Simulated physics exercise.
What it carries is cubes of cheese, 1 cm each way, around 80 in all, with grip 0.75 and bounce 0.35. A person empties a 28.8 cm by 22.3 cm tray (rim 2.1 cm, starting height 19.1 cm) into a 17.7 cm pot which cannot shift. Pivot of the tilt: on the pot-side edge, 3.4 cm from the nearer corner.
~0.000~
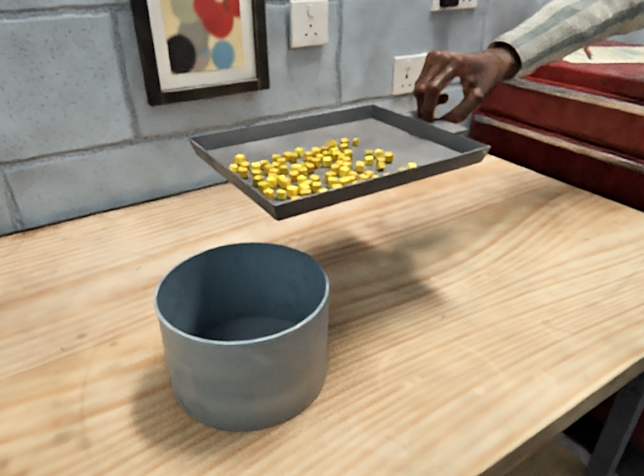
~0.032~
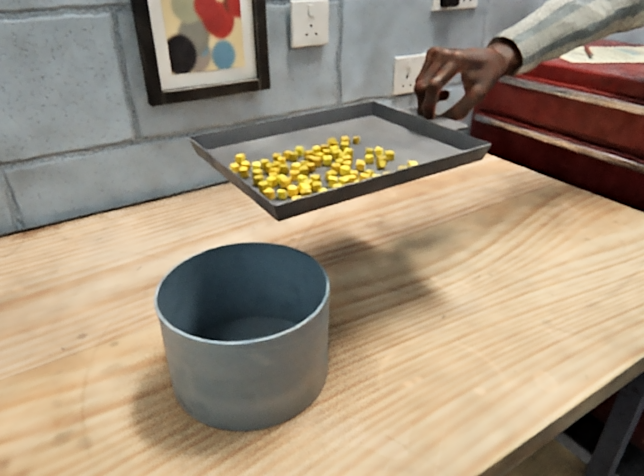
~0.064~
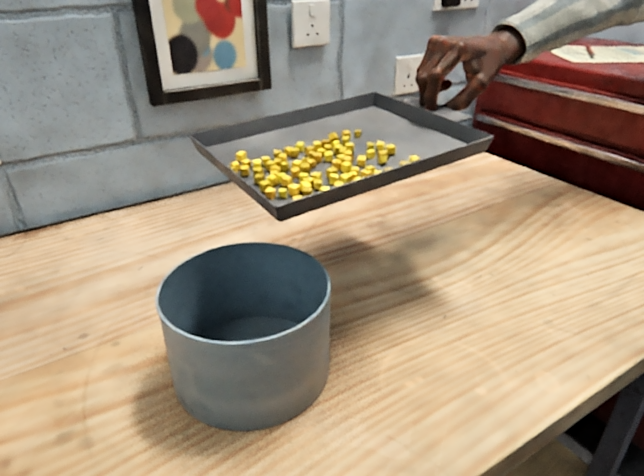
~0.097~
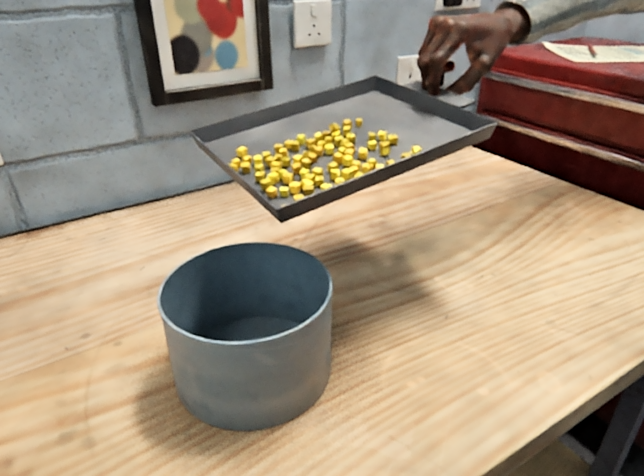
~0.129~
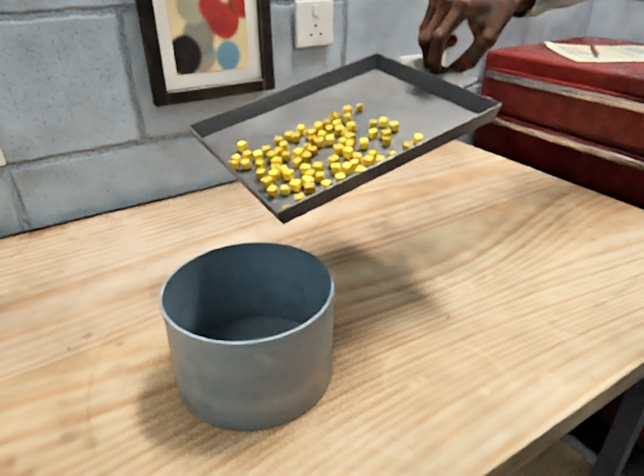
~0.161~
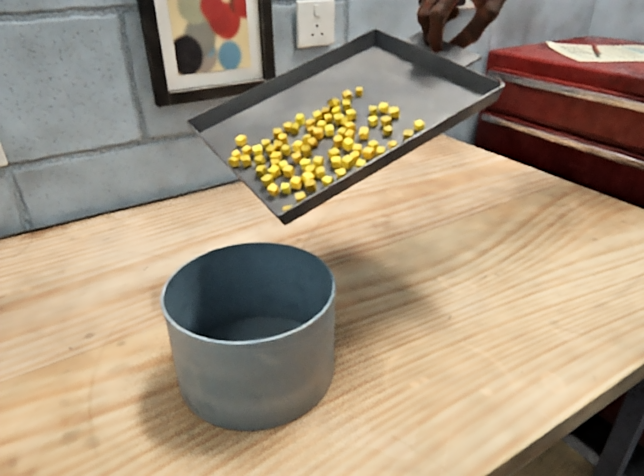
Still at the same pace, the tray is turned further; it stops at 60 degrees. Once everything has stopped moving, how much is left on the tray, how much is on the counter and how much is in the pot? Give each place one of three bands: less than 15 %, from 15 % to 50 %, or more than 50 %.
Outcome: Tray: Chances are the heavier share of the lot sits there. Counter: Chances are a negligible share of the lot sits there. Pot: Chances are a considerable fraction of the lot sits there.
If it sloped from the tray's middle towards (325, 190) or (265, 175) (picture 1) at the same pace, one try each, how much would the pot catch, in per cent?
Some 35 and 20 per cent.
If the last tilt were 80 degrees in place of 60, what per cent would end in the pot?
I'd put it at close to 90 per cent.
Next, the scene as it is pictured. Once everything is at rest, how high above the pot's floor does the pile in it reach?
Height: Approx. 1.5 cm.
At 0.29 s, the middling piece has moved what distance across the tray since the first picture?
Displacement on the tray: Roughly 0 cm.
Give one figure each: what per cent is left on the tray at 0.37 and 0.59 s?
Roughly 100 then 85.
Then, at 0.29 s, tilt 43 degrees; the tray holds 100 %, the pot 0 %.
After 0.37 s, tilt 56 degrees; the tray holds 100 %, the pot 0 %.
After 0.59 s, tilt 60 degrees; the tray holds 85 %, the pot 0 %.
By 1.7 s all is still; tray 65 %, counter 0 %, pot 35 %.
